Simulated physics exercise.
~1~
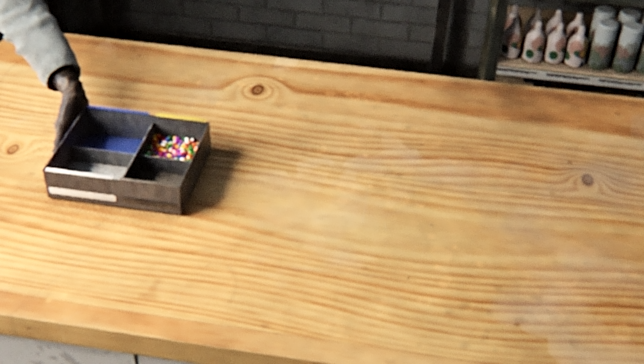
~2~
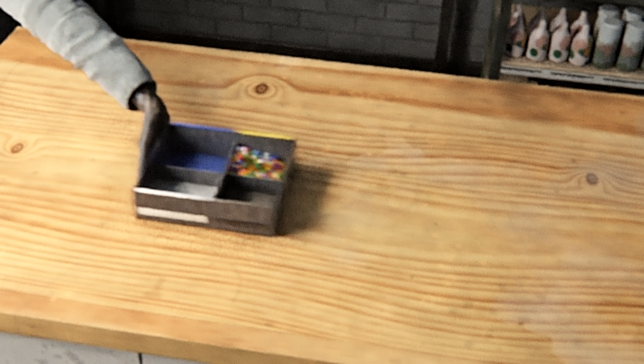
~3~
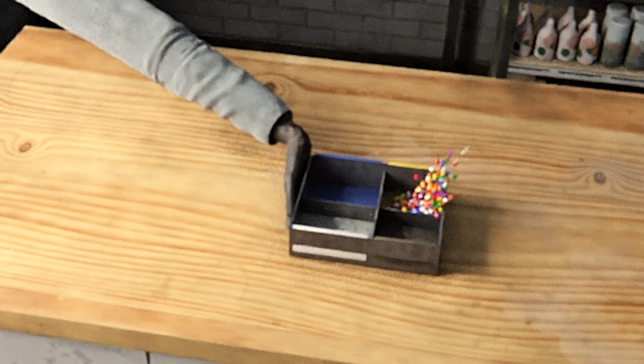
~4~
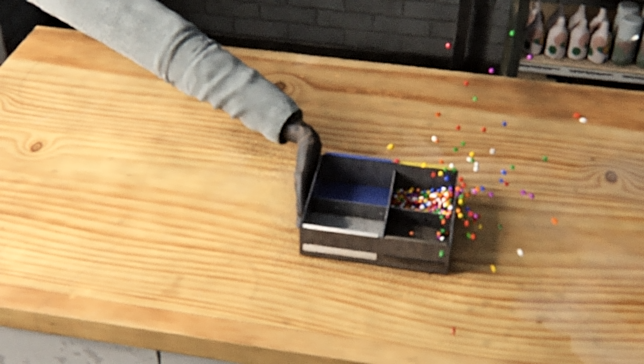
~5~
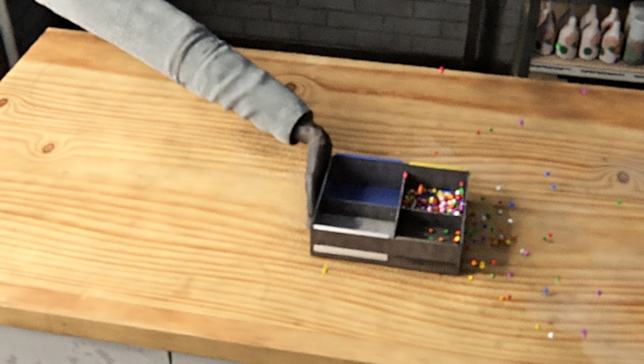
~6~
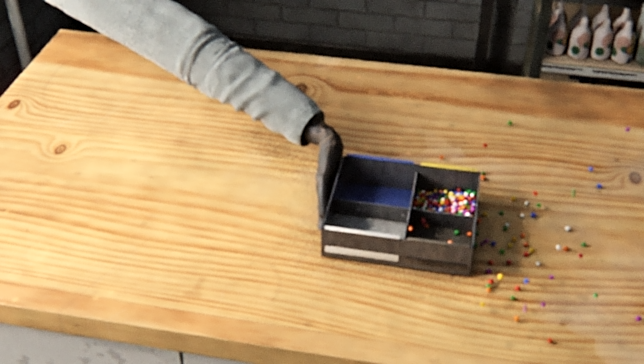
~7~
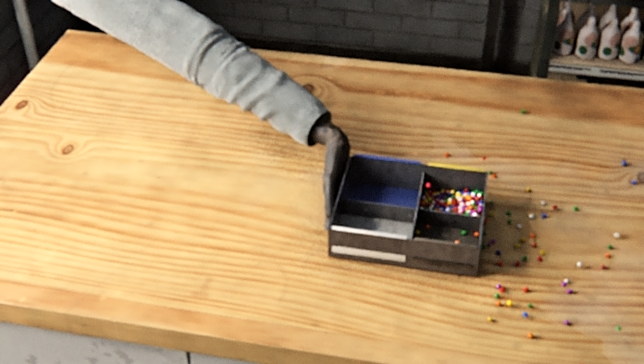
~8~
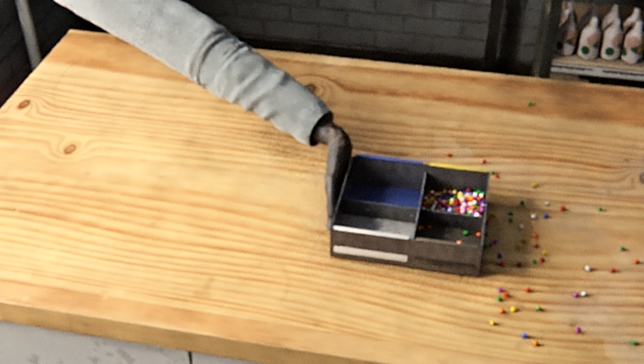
The footage shows a gray-sleeved arm pushing a dark compartmented tray of colorful beads rightward across a wooden table; as it slows, beads spray up and out to the right, leaving the tray upright with most still inside, a few in the neighboring front compartment and others scattered on the tabletop.
